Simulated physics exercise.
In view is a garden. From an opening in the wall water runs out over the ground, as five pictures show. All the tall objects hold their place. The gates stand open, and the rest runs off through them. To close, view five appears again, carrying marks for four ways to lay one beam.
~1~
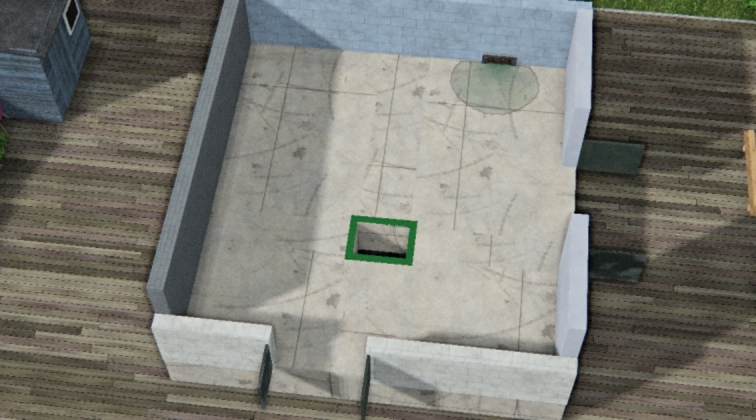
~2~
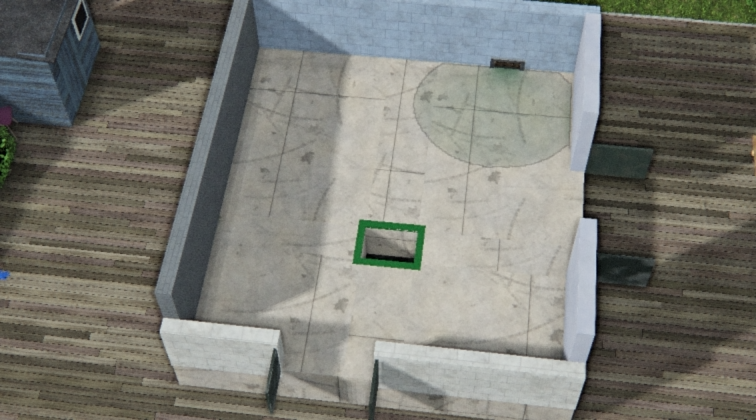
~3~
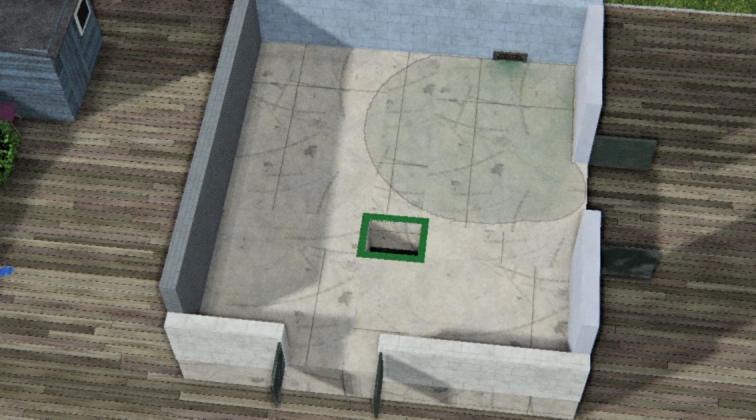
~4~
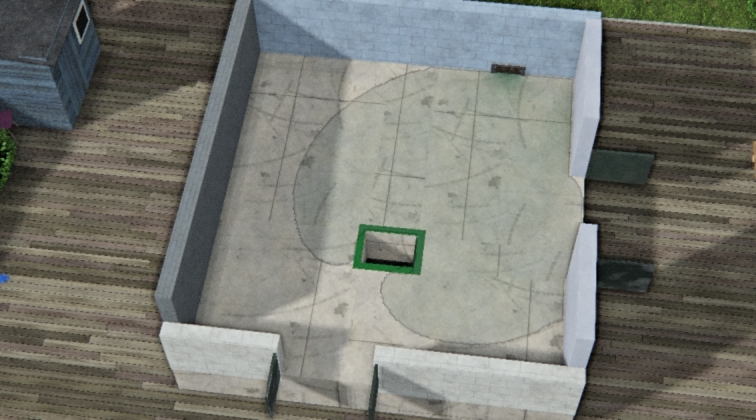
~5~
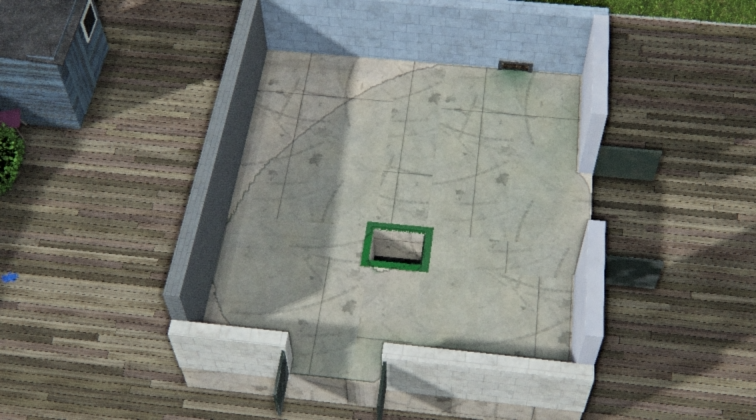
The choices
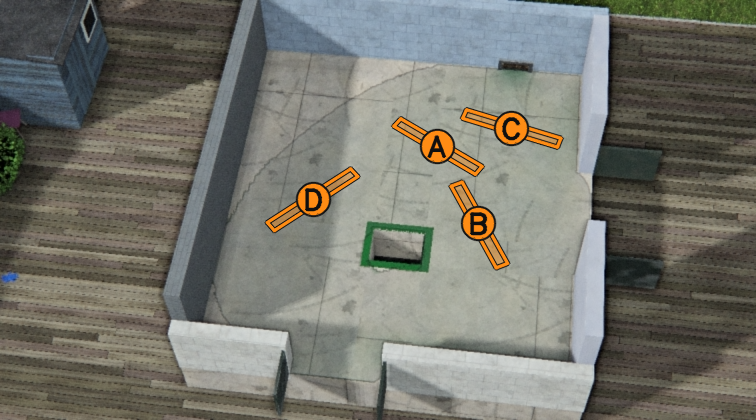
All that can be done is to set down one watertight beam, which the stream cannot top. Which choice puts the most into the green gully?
The best position is D.
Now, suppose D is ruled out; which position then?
That would be B.
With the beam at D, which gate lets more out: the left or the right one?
The left one.
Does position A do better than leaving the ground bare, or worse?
It is worse.
On the marked copy, A from (397, 122) to (478, 170); B from (456, 184) to (501, 265); C from (464, 114) to (559, 142); D from (270, 226) to (354, 172).
With A, about 6 % of the stream runs into the green gully, about 94 % out by the gates.
With B, about 18 % of the stream runs into the green gully, about 82 % out by the gates.
With C, about 8 % of the stream runs into the green gully, about 90 % out by the gates.
With D, about 27 % of the stream runs into the green gully, about 73 % out by the gates.
